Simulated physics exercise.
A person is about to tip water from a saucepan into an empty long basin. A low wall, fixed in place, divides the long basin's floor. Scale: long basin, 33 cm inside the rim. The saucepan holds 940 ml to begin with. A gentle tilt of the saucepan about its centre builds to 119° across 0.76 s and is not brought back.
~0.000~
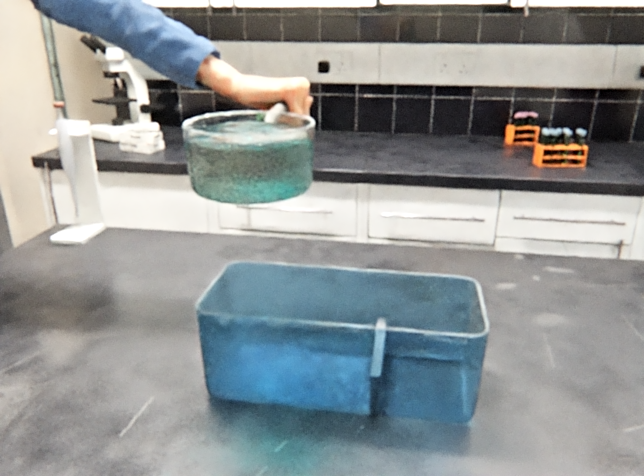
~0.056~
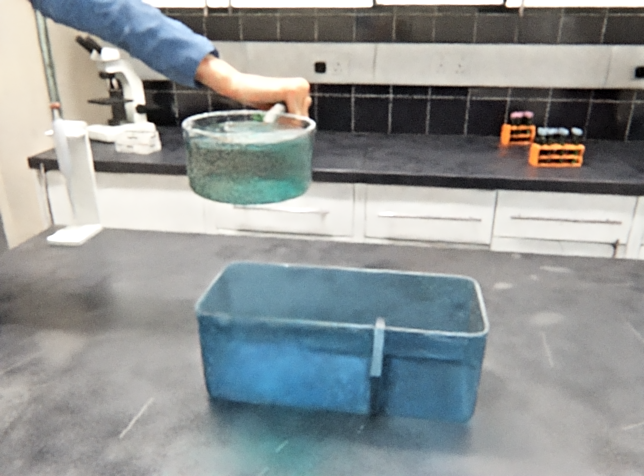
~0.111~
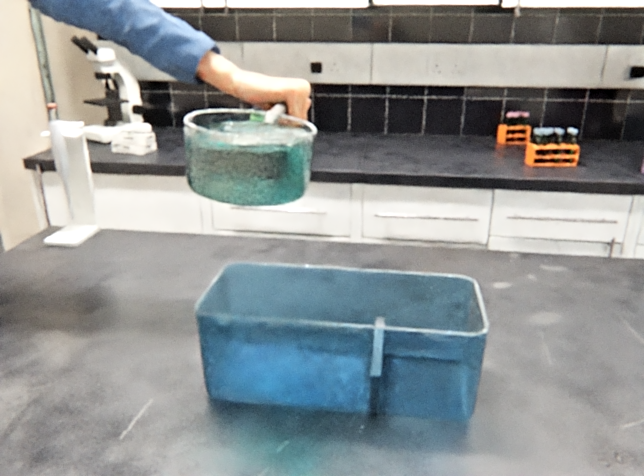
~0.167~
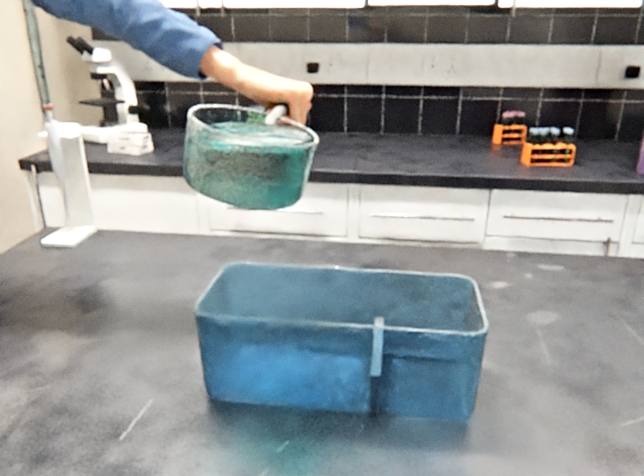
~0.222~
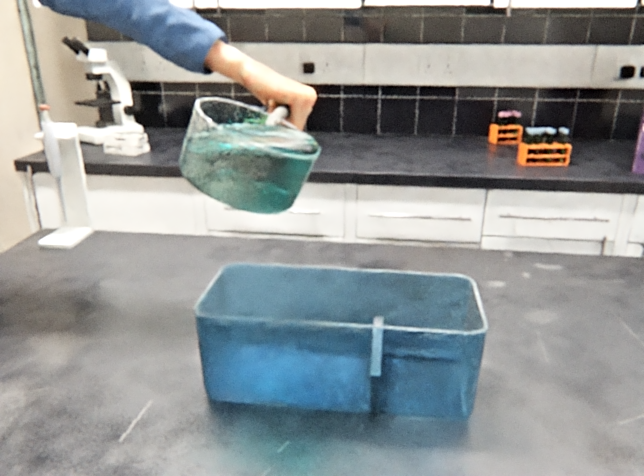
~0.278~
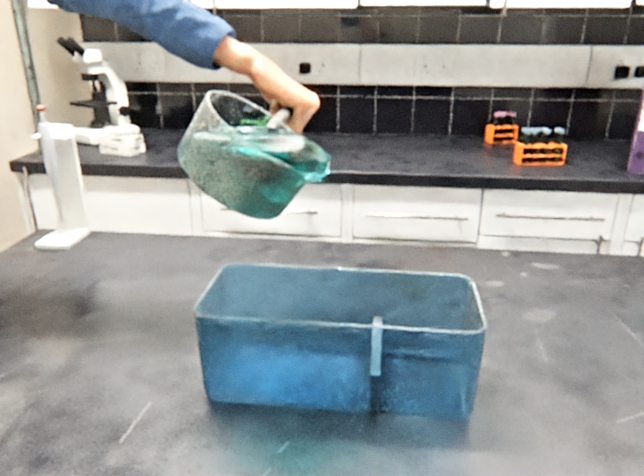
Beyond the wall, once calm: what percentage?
27 out of 100.
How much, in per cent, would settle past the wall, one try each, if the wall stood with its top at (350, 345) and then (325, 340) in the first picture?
60 % and 80 %.
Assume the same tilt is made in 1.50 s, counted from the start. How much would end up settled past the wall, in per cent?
Result under that change: Approx. 45 %.
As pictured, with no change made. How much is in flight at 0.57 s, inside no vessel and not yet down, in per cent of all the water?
Some 44 per cent, I reckon.
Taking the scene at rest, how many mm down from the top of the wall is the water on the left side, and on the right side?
Roughly 30 mm on the left side and roughly 36 mm on the right.
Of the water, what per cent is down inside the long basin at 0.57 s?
I'd estimate some 38 percent of the liquid.
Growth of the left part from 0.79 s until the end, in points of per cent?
3 %.
Then, 0.57 s in, the tilt is 102° and 19 per cent is still to pour, 18 is left of the wall and 20 right of it.
Then, 0.79 s in, the tilt is 119° and 2 per cent is still to pour, 65 is left of the wall and 26 right of it.
Then, 1.01 s in, the tilt is 119° and 0 per cent is still to pour, 67 is left of the wall and 26 right of it.
Then, 1.26 s in, the tilt is 119° and 0 per cent is still to pour, 69 is left of the wall and 27 right of it.
Finally, 69 per cent lies left of the wall, 27 right of it and 5 outside.
